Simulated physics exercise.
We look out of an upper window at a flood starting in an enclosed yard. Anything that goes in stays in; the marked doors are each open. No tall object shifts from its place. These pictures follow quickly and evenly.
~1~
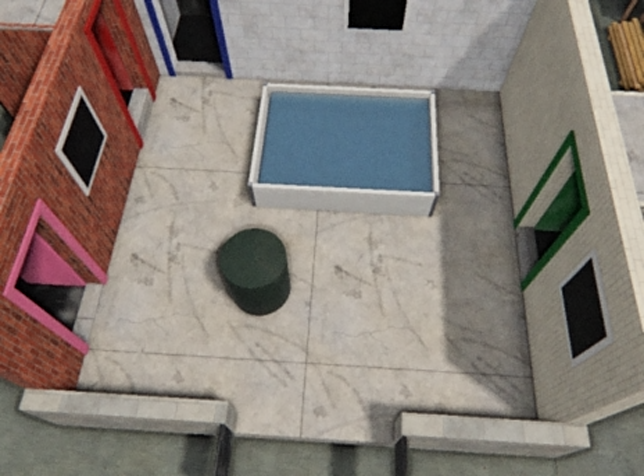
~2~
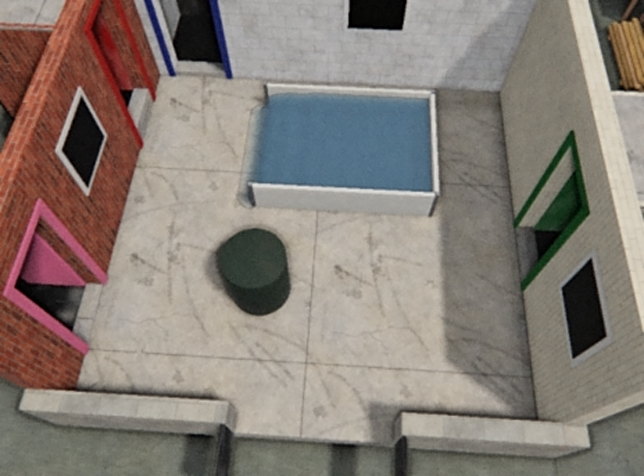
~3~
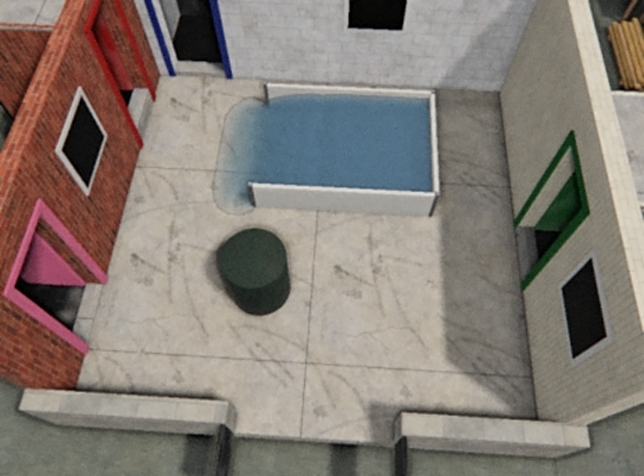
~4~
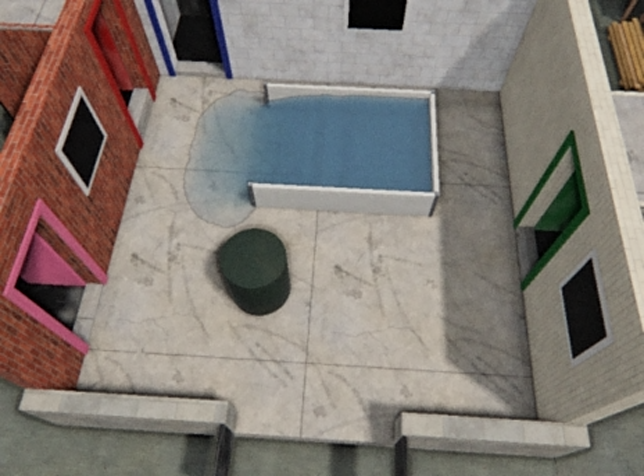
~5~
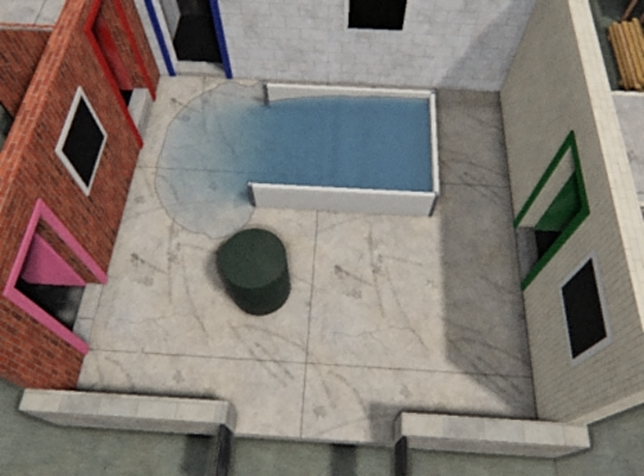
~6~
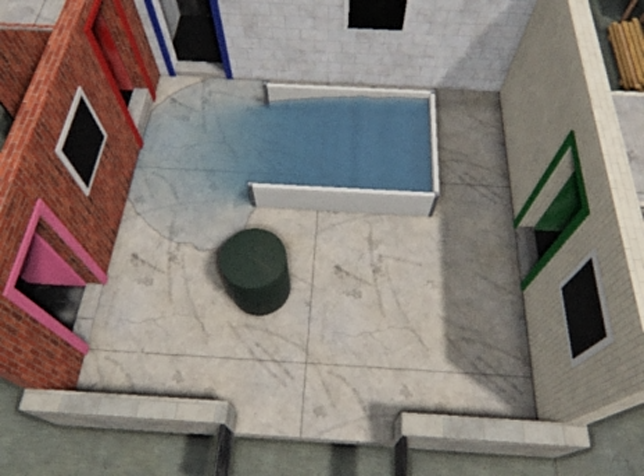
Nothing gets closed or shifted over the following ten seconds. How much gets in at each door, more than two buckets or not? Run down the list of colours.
In the end the pink door lets too much in there; the red door lets in little enough there; the green door lets in little enough there; the blue door lets too much in there.
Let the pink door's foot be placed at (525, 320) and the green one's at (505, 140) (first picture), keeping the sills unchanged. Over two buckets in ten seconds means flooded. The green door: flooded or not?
Note - green door ends up lower.
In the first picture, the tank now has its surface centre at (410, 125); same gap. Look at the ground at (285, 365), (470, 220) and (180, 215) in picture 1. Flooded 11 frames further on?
As listed: Untouched, untouched, reached.
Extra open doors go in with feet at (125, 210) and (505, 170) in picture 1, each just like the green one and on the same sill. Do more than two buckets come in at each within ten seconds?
Order as asked: Gets beyond it, remains below.
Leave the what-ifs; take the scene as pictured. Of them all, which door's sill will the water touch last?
Result: The green one.
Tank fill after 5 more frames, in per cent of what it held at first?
I'd put it close to 68 percent.
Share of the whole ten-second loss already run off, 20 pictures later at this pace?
Working it through, I arrive at 20 per cent.
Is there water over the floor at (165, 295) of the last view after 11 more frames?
That spot would be soaked.
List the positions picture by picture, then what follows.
Still water in the open tank at (346, 140), in the first frame.
The front is at (247, 203), out from the gap at (263, 149), in the second frame.
The front is at (231, 209), out from the gap at (263, 149), in the third frame.
Water pours out at (263, 149) and has run to (203, 211), in the fourth frame.
The front is at (164, 195), out from the gap at (263, 150), in the fifth frame.
Water pours out at (263, 150) and has run to (130, 190), in the sixth frame.
A moment on, water covers 25 % of the floor; the pink door not reached, the red door wet at the sill, nothing in, the green door not reached, the blue door wet at the sill, nothing in.
Next, water covers 30 % of the floor; the pink door wet at the sill, nothing in, the red door wet at the sill, nothing in, the green door not reached, the blue door under two buckets in.
Then, water covers 40 % of the floor; the pink door under two buckets in, the red door wet at the sill, nothing in, the green door not reached, the blue door far over two buckets in.
Later, water covers 75 % of the floor; the pink door over two buckets in, the red door wet at the sill, nothing in, the green door not reached, the blue door far over two buckets in.
In the end, water covers 95 % of the floor; the pink door far over two buckets in, the red door wet at the sill, nothing in, the green door wet at the sill, nothing in, the blue door far over two buckets in.
